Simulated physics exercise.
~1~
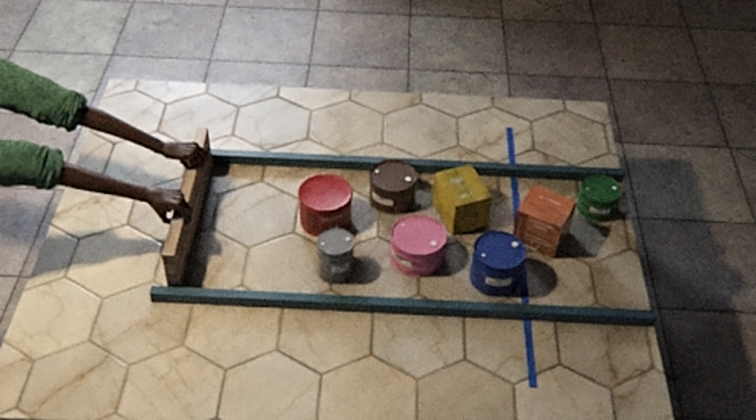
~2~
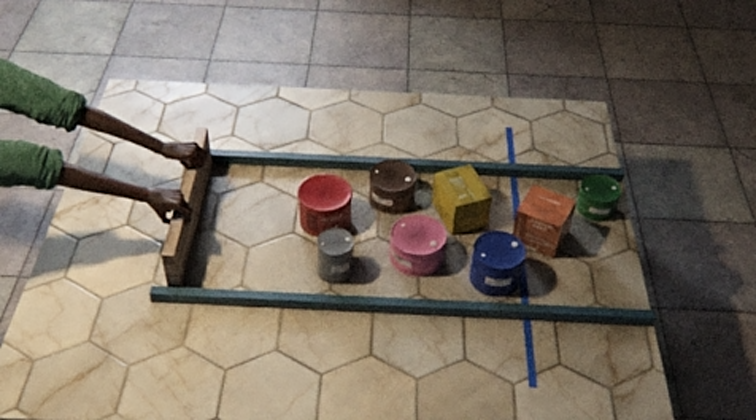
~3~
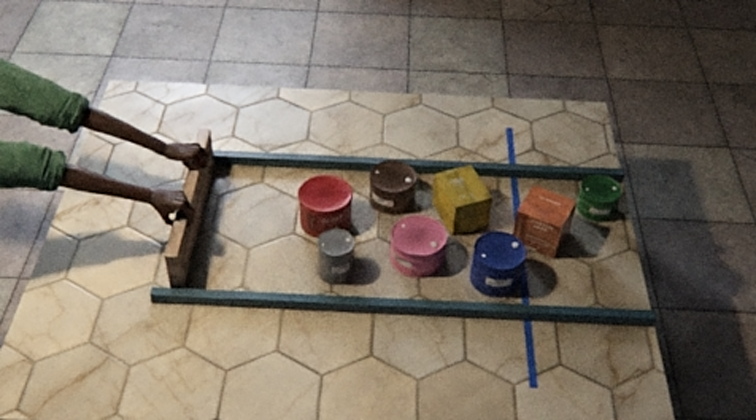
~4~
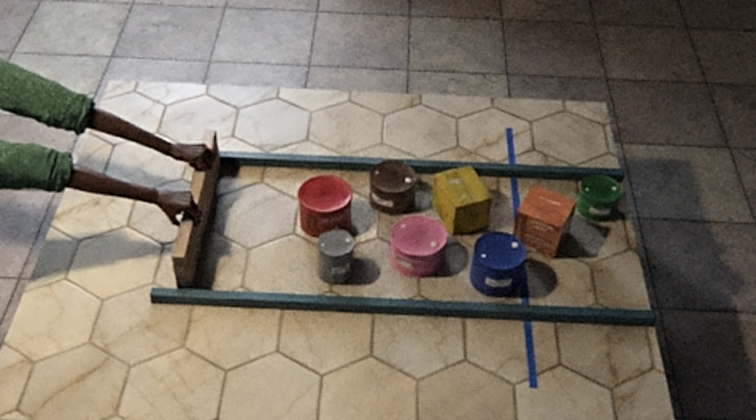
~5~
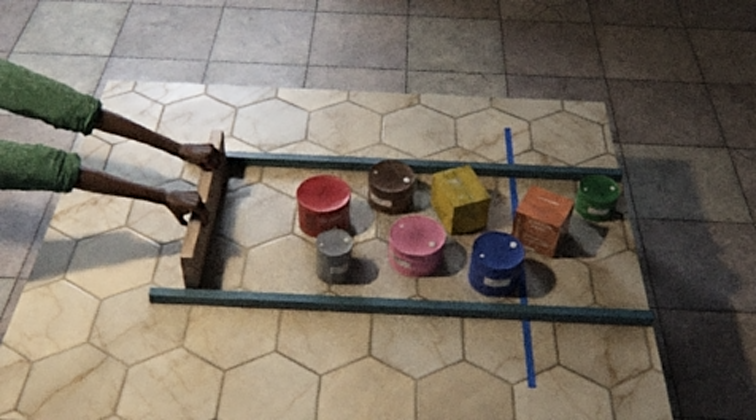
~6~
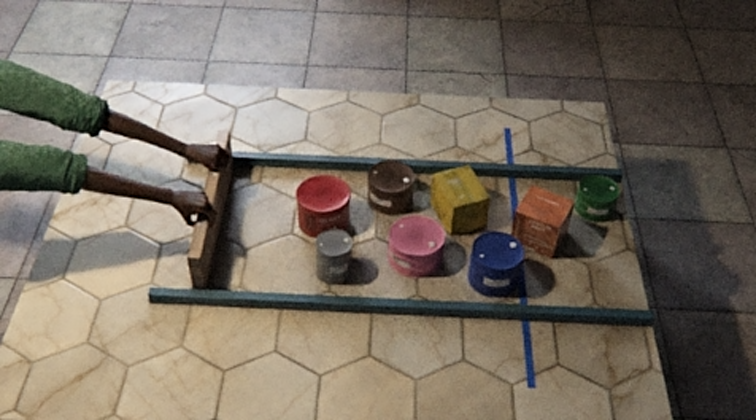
Two dark-skinned hands in green sleeves grip an upright wooden plank at the left of a pale hexagon-tiled patch on a grey tiled floor, seen from above. Between two teal rails sit red, grey, brown, pink, blue and green canisters, with yellow and orange boxes, and blue tape crosses at right. The hands slide the plank slightly rightward, still short of the containers, which stay practically still.
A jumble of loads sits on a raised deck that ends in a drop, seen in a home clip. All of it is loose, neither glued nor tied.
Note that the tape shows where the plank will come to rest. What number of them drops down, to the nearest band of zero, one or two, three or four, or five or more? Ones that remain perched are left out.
Nearest band: Zero.
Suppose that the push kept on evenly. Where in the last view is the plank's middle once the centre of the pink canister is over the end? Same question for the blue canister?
(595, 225) and (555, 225), roughly.
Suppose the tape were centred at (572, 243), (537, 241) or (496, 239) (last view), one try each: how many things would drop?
So, reaching the ground: 4, then 1, then 0.
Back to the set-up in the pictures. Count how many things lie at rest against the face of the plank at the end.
Contact count: 3.
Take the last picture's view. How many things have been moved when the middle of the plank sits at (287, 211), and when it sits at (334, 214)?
Tally at point one: 0; at point two: 3.
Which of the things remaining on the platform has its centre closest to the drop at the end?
The green canister.
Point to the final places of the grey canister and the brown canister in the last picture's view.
In order, first (543, 275), then (538, 183).
A little later, none off yet; green canister at rest near (597, 199); orange box at rest near (542, 222); blue canister at rest near (496, 264).
Next, none off yet; green canister at rest near (597, 199); orange box at rest near (542, 222); blue canister shifted a little near (519, 270).
When it is over, the number that fall off is zero.
